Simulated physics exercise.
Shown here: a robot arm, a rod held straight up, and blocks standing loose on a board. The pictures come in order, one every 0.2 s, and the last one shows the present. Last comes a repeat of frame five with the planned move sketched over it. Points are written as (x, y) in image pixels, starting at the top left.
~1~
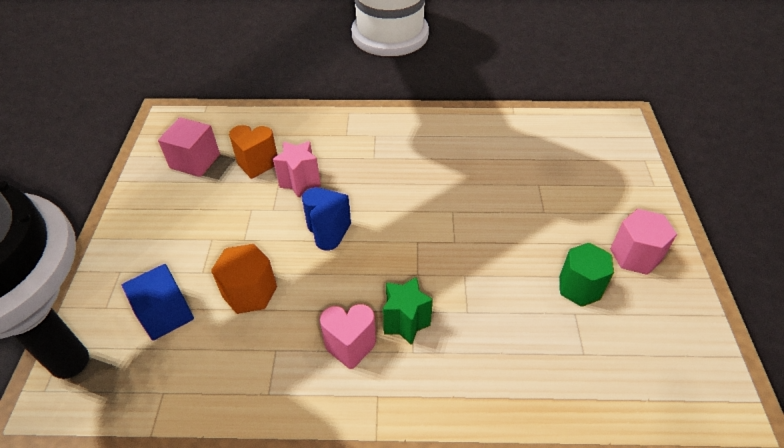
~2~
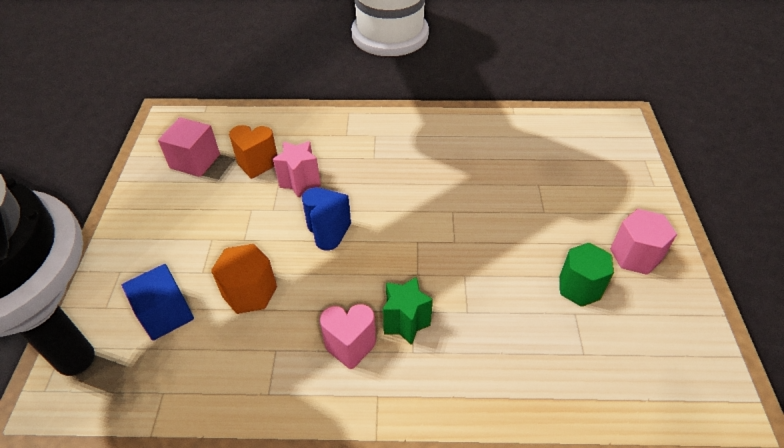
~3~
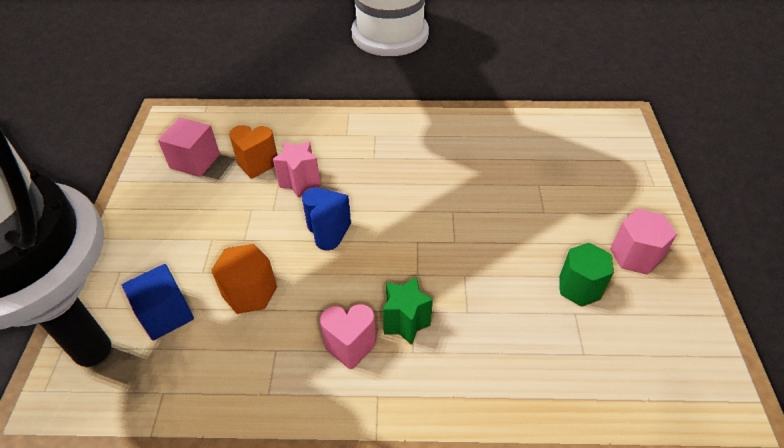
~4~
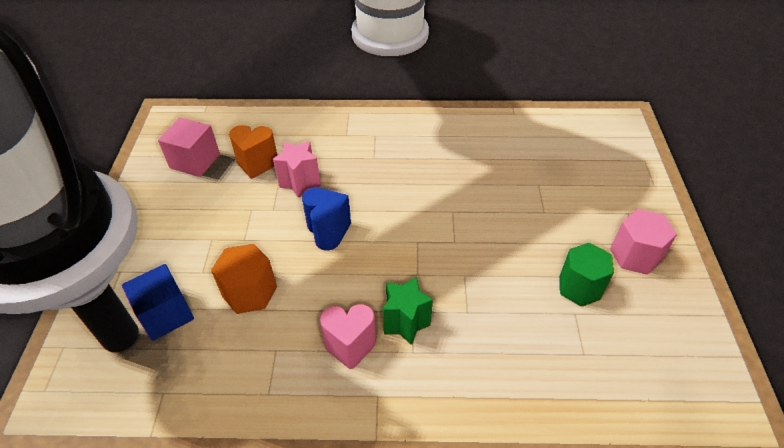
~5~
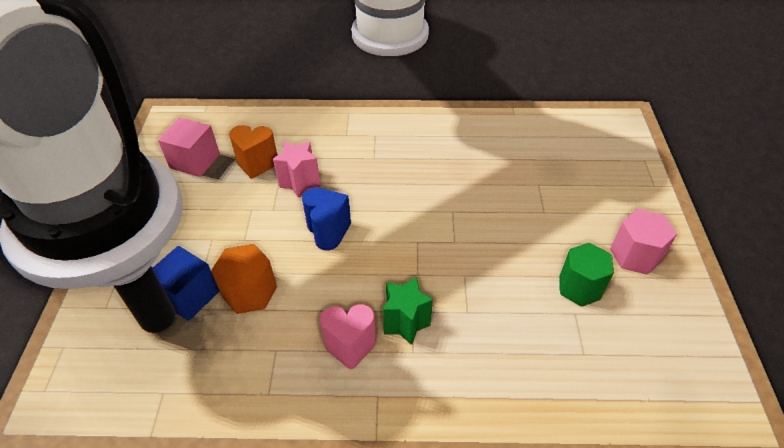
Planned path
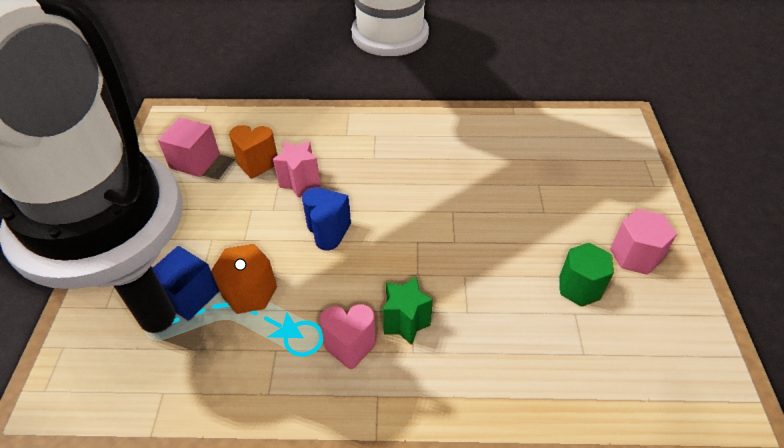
The video shows a robot arm with an upright black rod moving in from the left over a wooden board of colourful blocks, then pushing the blue square block a short way up and right, close to the orange hexagonal block.
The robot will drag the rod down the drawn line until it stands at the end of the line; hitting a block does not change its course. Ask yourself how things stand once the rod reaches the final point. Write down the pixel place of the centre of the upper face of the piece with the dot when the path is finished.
Answer: (277, 257).
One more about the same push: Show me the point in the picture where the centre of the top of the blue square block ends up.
Located at (199, 247).
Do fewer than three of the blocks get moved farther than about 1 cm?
Yes.
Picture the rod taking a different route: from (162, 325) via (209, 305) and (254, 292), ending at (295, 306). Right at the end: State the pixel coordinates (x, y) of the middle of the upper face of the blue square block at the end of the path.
At the end it should sit near (206, 240).
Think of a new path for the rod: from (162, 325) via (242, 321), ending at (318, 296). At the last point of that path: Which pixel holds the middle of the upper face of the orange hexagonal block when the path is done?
I'd say the orange hexagonal block ends with its top centre at (266, 251).
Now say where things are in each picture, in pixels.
The first frame shows rod's lower end at (71, 363); blue square block at (151, 288); orange hexagonal block at (240, 265); pink heart at (347, 321).
The second frame shows rod at (77, 360); blocks still.
The third frame shows rod at (94, 352); blocks still.
The fourth frame shows rod at (122, 338); blocks still.
The fifth frame shows rod at (159, 319); blue square block at (176, 269); orange hexagonal block at (240, 265); pink heart at (347, 321).
Drawn move, from (162, 325) by way of (214, 307) and (261, 316) to (304, 338); the dot is on the orange hexagonal block.
On the path given first. One third of the way, rod at (212, 301); blue square block at (199, 247), turned 30° anticlockwise; orange hexagonal block at (245, 263).
Two thirds of the way, rod at (259, 310); blue square block at (199, 247), turned 35° anticlockwise; orange hexagonal block at (277, 257), turned 20° anticlockwise.
At the end, rod at (302, 332); blue square block at (199, 247), turned 35° anticlockwise; orange hexagonal block at (277, 257), turned 20° anticlockwise; pink heart still.
